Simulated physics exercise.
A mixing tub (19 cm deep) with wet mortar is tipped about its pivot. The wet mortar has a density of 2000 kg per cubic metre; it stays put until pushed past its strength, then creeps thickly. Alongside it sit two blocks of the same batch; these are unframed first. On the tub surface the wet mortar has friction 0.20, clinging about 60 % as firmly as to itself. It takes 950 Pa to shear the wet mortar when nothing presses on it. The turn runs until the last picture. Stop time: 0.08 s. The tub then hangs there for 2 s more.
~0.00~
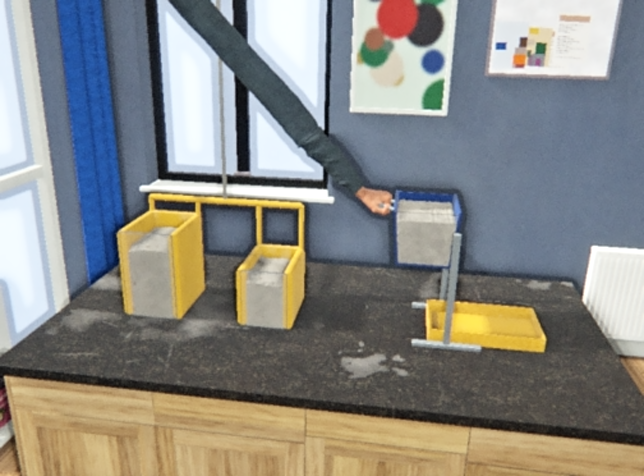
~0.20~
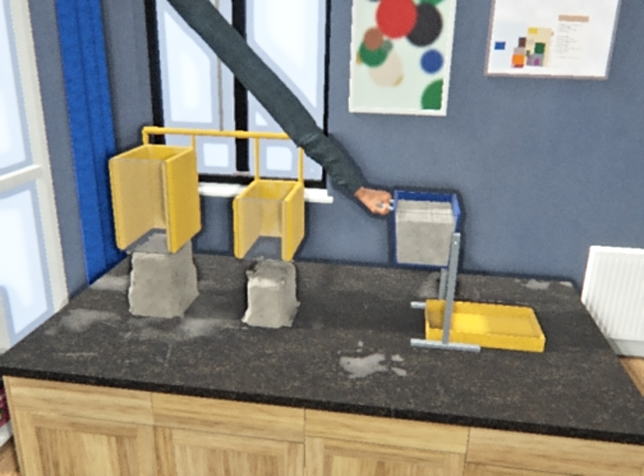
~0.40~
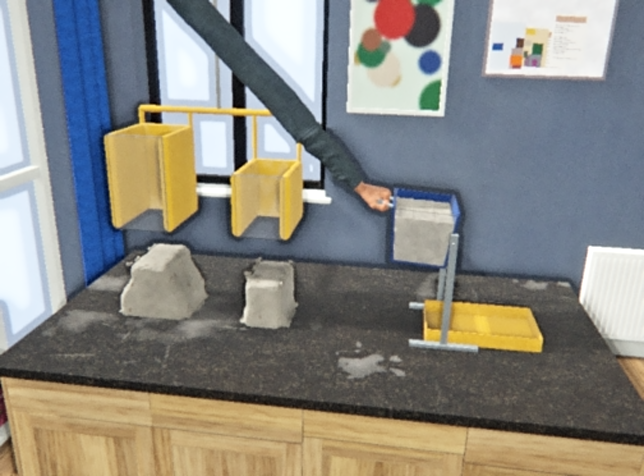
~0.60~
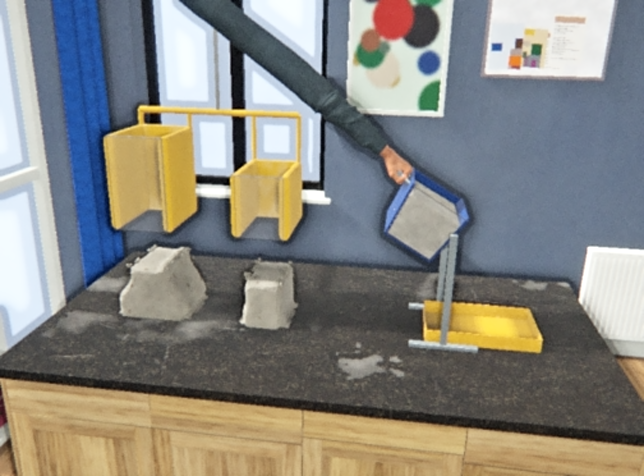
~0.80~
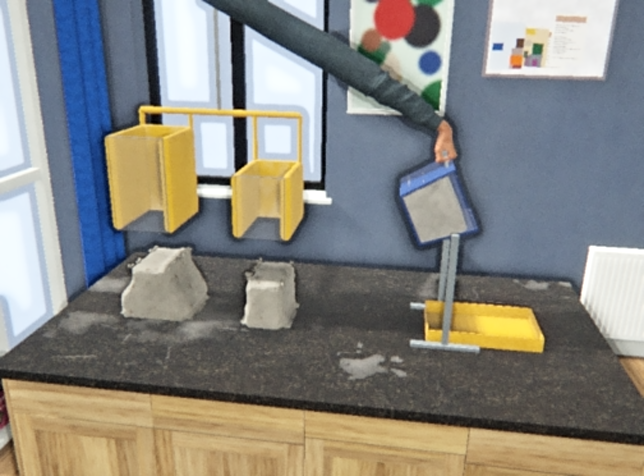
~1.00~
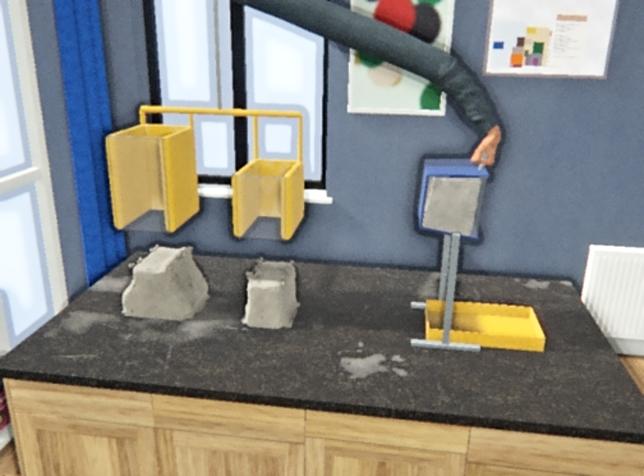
A yellow frame lifts off two grey blocks, then a hand tips a blue tub clockwise.
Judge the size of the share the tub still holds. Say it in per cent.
Some 38 per cent.
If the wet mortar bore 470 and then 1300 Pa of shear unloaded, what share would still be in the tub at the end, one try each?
40 %, then 100 %.
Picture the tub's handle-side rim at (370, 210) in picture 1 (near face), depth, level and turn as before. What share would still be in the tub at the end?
The tub would end up holding some 35 % of it.
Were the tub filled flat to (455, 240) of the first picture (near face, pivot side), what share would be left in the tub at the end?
I'd say close to 100 % stays in the tub.
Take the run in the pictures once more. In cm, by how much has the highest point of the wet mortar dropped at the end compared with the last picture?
8 cm or so.
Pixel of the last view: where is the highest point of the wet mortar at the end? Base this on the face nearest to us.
Highest point: Approx. (449, 203).
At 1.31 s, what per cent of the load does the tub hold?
Near 80 %.
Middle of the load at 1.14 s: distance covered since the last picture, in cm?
Shift: Roughly 3 cm.
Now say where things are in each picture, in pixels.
Handle-side rim at (396, 211), tilt 0 degrees; highest point of the wet mortar at (447, 222); test blocks 28 cm, 18 cm high (left to right), in the first frame.
Handle-side rim at (395, 210), tilt 0 degrees; highest point of the wet mortar at (446, 222); test blocks 26 cm, 18 cm high (left to right), in the second frame.
Handle-side rim at (395, 208), tilt 4 degrees; highest point of the wet mortar at (401, 217); test blocks 21 cm, 18 cm high (left to right), in the third frame.
Handle-side rim at (415, 186), tilt 30 degrees; highest point of the wet mortar at (414, 196); test blocks 21 cm, 18 cm high (left to right), in the fourth frame.
Handle-side rim at (455, 173), tilt 65 degrees; highest point of the wet mortar at (447, 179); test blocks 21 cm, 18 cm high (left to right), in the fifth frame.
Handle-side rim at (488, 178), tilt 93 degrees; highest point of the wet mortar at (436, 179); test blocks 21 cm, 18 cm high (left to right), in the sixth frame.
By 1.14 s, the tub is at 93 degrees and holds 99 %.
By 1.31 s, the tub is at 93 degrees and holds 82 %.
By 1.48 s, the tub is at 93 degrees and holds 67 %.
By 1.65 s, the tub is at 93 degrees and holds 55 %.
By 3.00 s, at the end, the tub is at 93 degrees and holds 38 %.
